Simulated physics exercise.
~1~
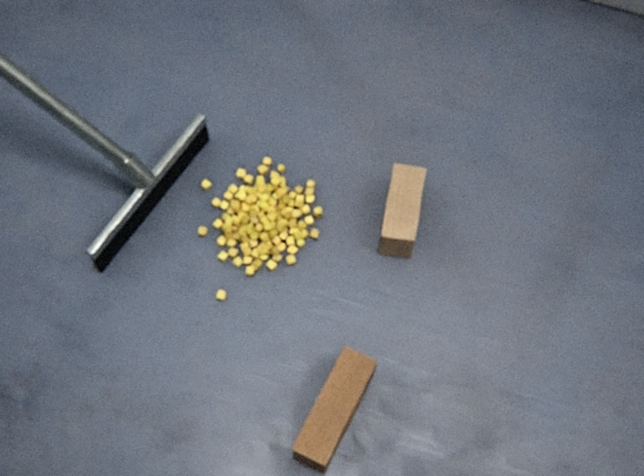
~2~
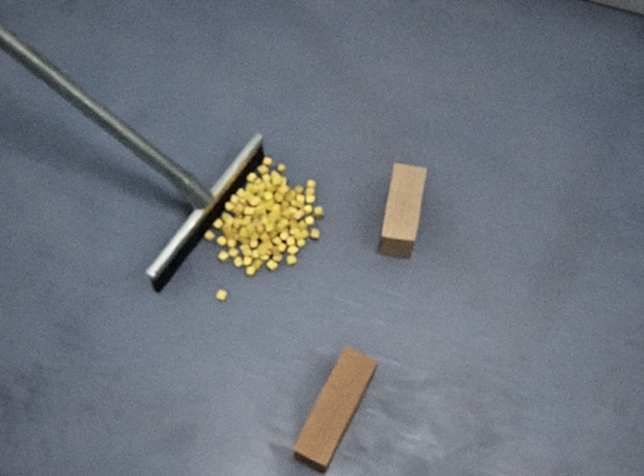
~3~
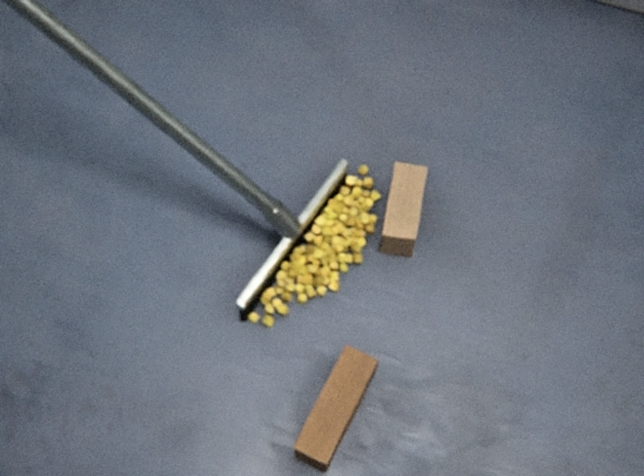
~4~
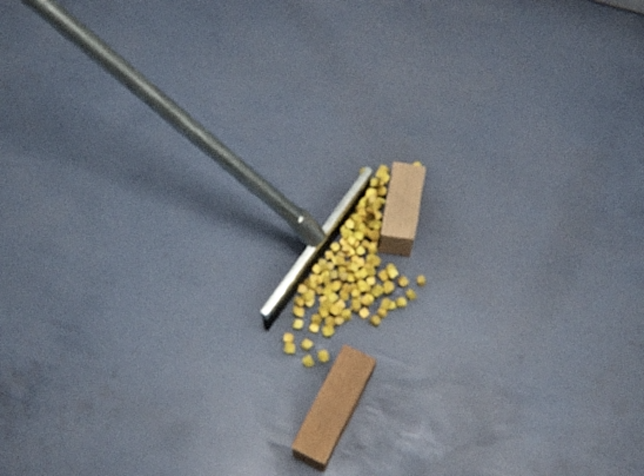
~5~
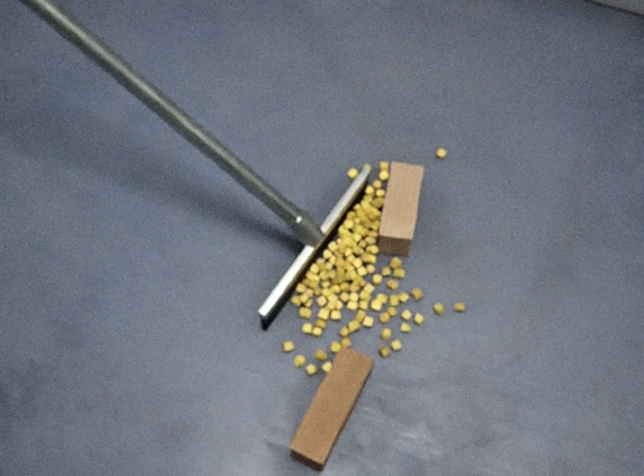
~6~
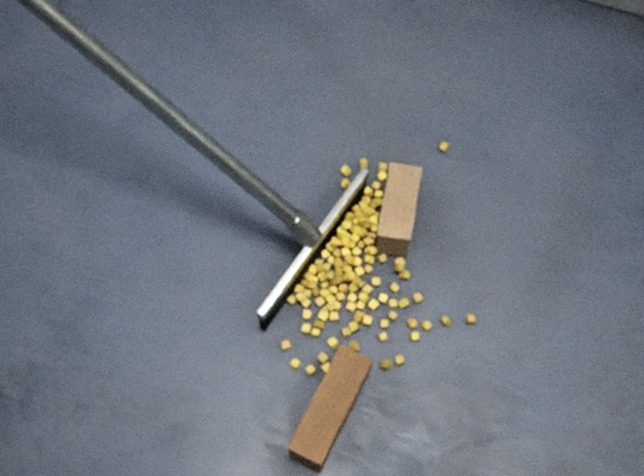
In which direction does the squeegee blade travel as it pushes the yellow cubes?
The blade travels to the right, carrying the cubes toward the wooden blocks before it stops.
A squeegee on a long handle slides right across a grey floor, pushing a pile of small yellow cubes toward two wooden blocks. It stops with most cubes held before the blocks, while some spread into the gap and a few slip round the upper block.
